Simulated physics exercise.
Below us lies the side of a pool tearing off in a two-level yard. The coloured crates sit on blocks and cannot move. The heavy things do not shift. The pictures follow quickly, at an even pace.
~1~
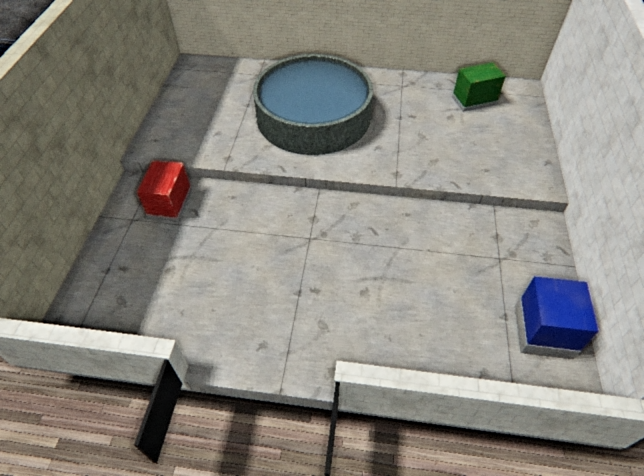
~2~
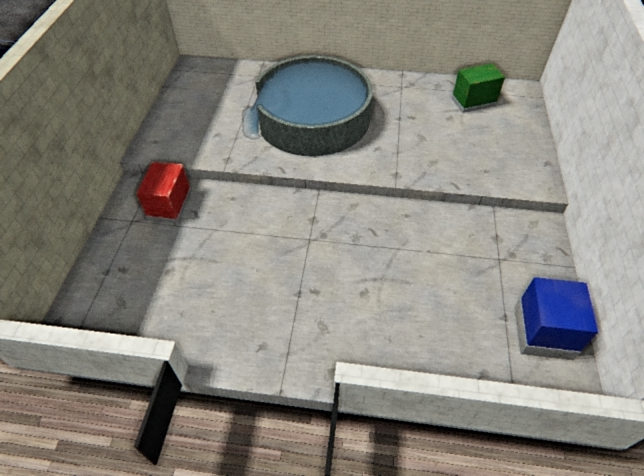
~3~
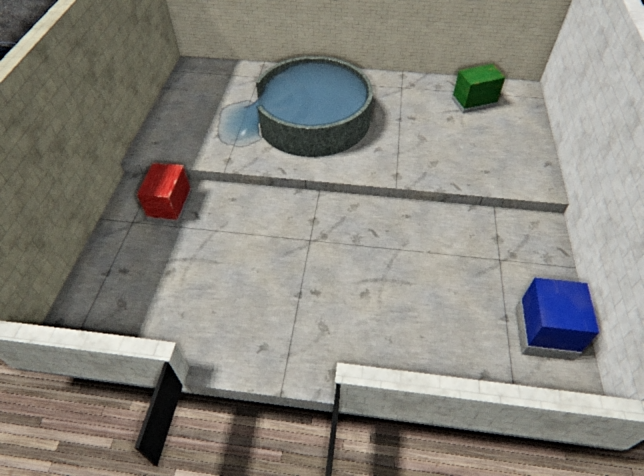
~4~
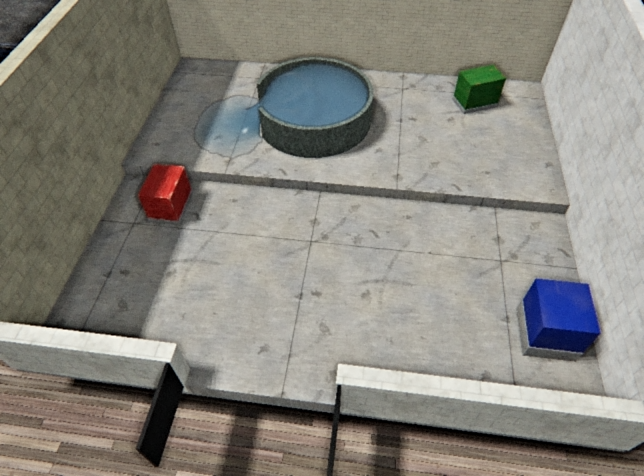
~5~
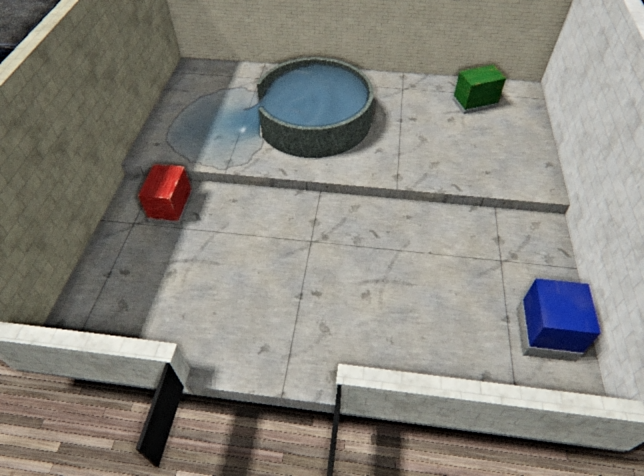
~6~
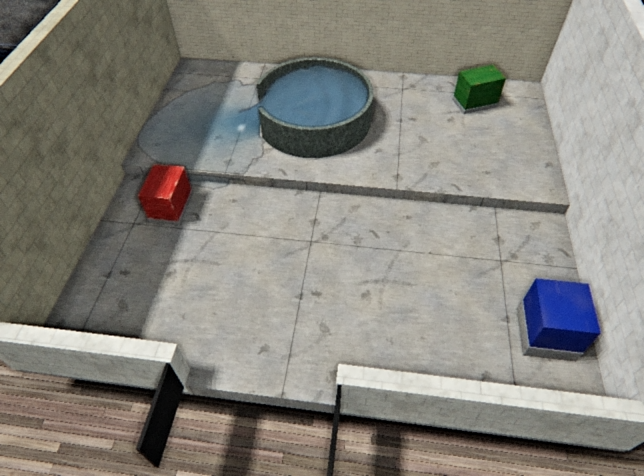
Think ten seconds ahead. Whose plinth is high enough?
One by one: The red crate is soaked; the blue crate keeps dry; the green crate keeps dry.
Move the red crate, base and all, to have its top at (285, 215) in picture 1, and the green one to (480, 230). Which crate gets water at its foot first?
First comes the red one.
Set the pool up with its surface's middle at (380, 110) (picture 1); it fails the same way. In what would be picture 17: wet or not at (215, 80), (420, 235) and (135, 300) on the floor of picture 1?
In that order: Flooded, free of water, awash.
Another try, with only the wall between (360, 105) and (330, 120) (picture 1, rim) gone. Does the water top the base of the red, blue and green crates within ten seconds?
My reading: The red one escapes it; the blue one remains dry; the green one remains dry.
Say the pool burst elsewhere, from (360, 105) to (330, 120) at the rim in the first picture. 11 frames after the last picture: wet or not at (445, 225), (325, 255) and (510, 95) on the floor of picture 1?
In that order: Wet, under water, no water.
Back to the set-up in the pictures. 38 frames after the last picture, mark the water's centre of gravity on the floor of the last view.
I would point to (238, 155).
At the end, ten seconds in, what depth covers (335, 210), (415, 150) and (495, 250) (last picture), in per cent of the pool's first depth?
In turn 4, 2 and 2 in a hundred.
A moment on, water covers 15 % of the floor; the red crate water round its plinth, the blue crate not reached, the green crate not reached.
Next, water covers 20 % of the floor; the red crate water round its plinth, the blue crate not reached, the green crate not reached.
Then, water covers 30 % of the floor; the red crate water round its plinth, the blue crate not reached, the green crate not reached.
Later, water covers 50 % of the floor; the red crate water round its plinth, the blue crate not reached, the green crate water round its plinth.
In the end, water covers 80 % of the floor; the red crate was topped, the blue crate stayed above the water, the green crate stayed above the water.
